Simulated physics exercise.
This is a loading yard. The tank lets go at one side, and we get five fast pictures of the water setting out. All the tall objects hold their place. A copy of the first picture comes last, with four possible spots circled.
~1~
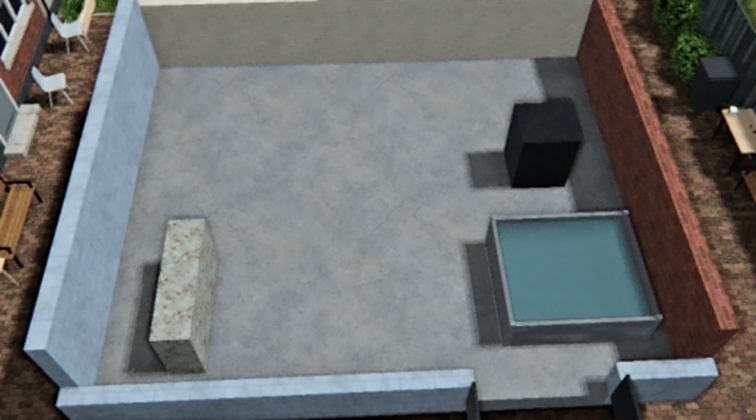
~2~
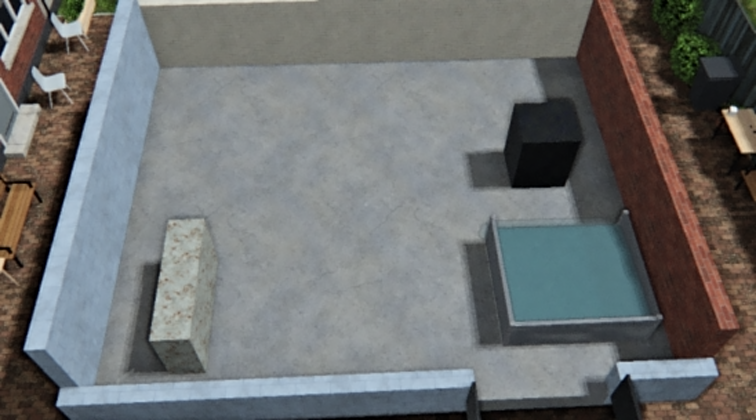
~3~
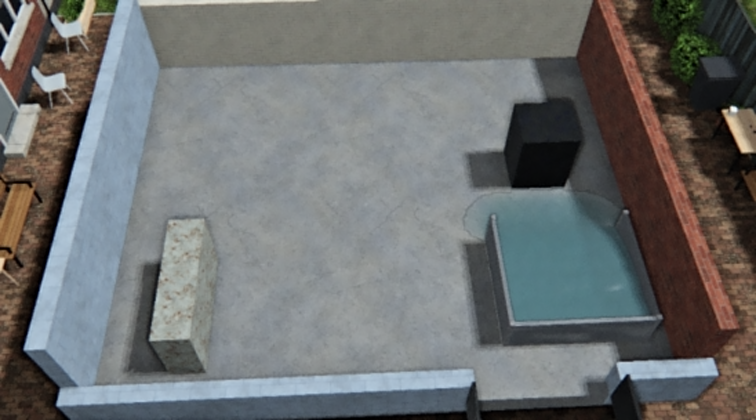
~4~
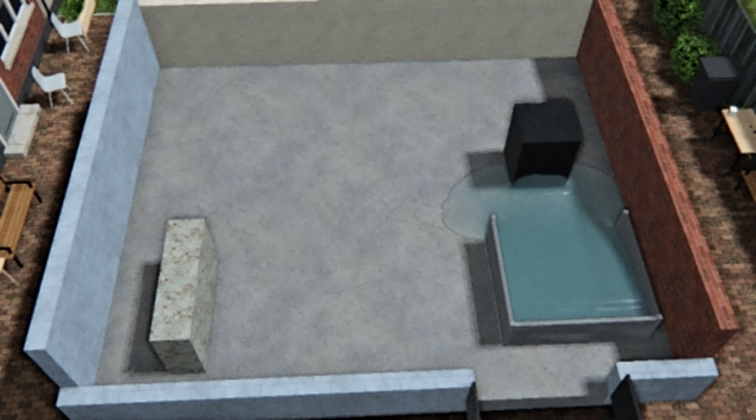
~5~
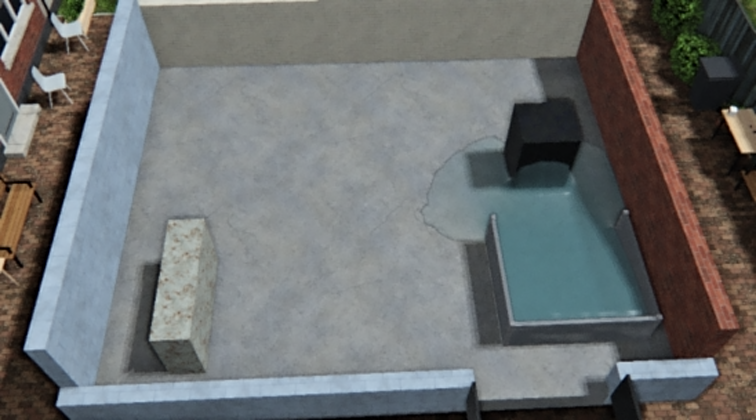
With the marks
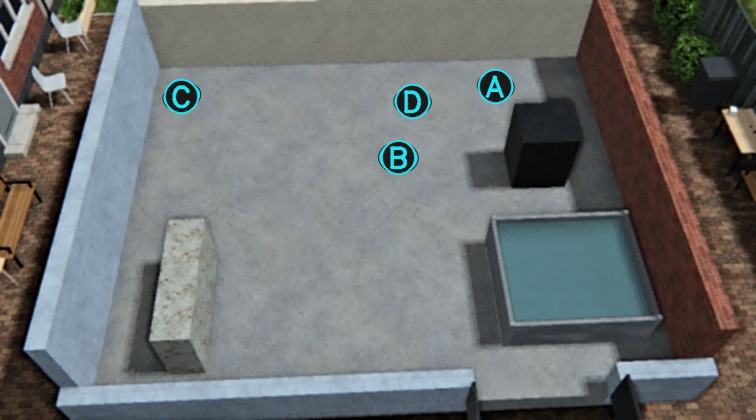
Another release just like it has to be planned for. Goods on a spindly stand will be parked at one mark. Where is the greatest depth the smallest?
Take B.
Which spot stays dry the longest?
C it is.
On the marked copy, A at (495, 86); B at (398, 157); C at (181, 96); D at (412, 101).
Choosing A, the water peaks at about 34 % of the depth that stood in the tank.
Choosing B, the water peaks at about 13 % of the depth that stood in the tank.
Choosing C, the water peaks at about 23 % of the depth that stood in the tank.
Choosing D, the water peaks at about 24 % of the depth that stood in the tank.
